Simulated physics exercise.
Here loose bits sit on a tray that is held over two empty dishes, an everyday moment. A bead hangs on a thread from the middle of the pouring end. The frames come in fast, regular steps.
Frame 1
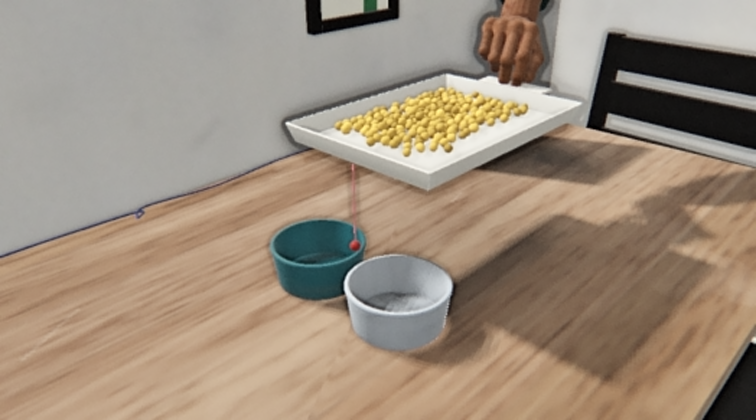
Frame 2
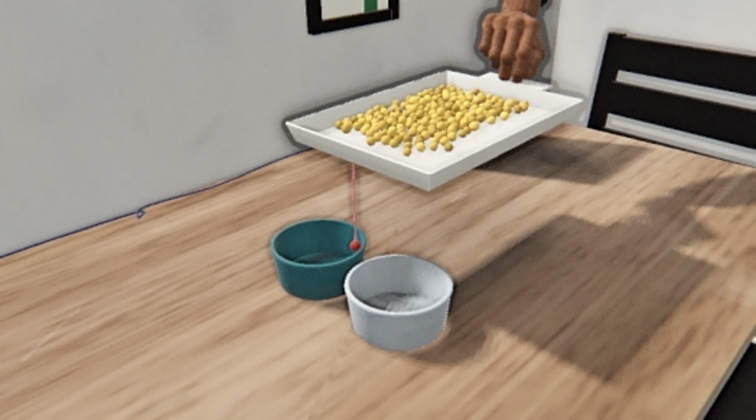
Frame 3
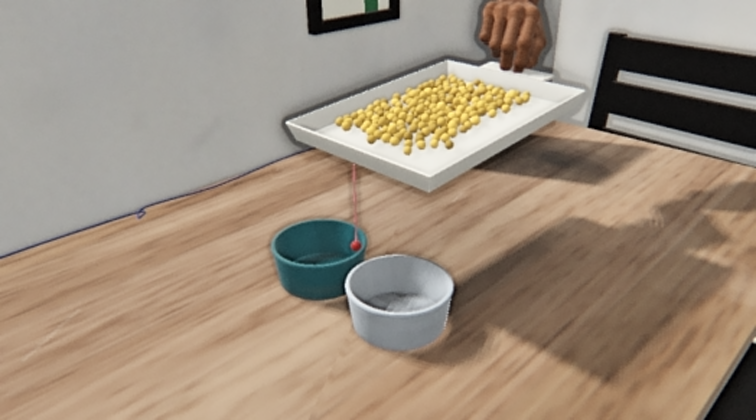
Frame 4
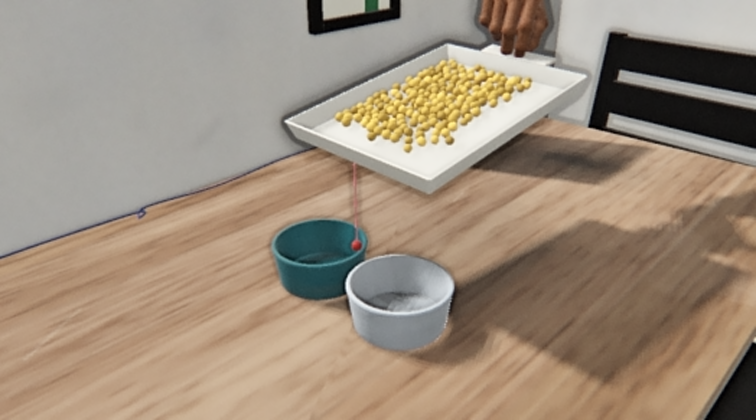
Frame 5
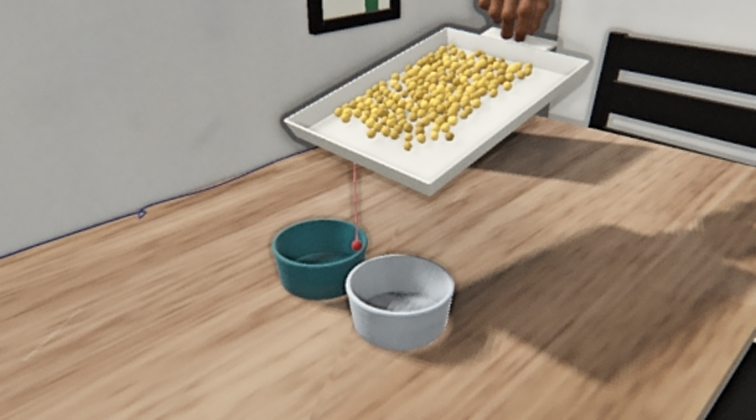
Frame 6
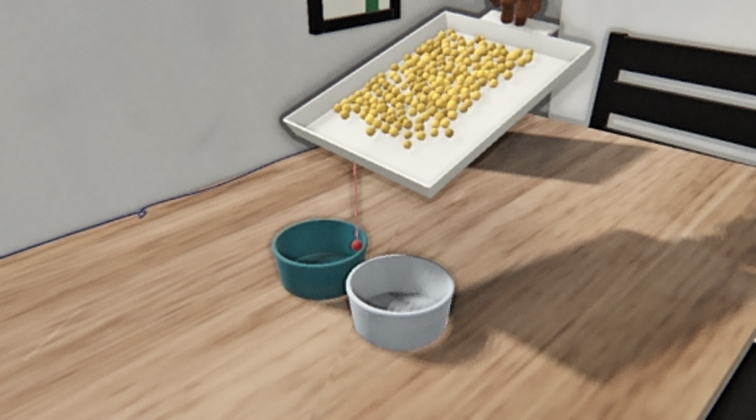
The clip shows a hand holding a white tray of small yellow balls above a teal bowl and a pale grey bowl on a wooden table, then gradually raising the tray's far end while the balls keep their place.
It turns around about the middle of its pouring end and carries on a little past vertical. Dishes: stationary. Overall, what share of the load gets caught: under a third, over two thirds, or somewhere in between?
Somewhere in between.
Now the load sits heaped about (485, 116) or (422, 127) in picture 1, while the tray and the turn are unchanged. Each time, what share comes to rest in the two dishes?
In order, 50 per cent then 40 per cent.
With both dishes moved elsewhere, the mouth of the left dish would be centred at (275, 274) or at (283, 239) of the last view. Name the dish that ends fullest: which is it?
Try 1: The right-hand one. Try 2: The right-hand one.
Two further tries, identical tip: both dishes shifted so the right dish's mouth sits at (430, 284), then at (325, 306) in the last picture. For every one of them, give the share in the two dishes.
First placement: Some 30 %; second placement: Some 40 %.
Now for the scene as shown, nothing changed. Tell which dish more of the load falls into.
It's the dish to the right that ends up fuller.
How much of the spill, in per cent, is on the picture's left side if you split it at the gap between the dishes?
It amounts to some 60 percent.
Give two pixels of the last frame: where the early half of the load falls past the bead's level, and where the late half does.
The opening part goes through (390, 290); what follows goes through (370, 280).
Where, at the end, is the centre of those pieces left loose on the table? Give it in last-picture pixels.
It centres at roughly (336, 366).
Just after the last frame, tray tipped steeply; almost all on the tray; just a few in the air.
A moment on, tray tipped right over; the larger part on the tray; about a tenth in the right dish; about a tenth outside both; about a tenth in the air.
Further on, tray tipped past a quarter turn; roughly half in the right dish; just a few in the left dish; roughly half outside both.
When it is over, tray tipped past a quarter turn; roughly half in the right dish; just a few in the left dish; roughly half outside both.
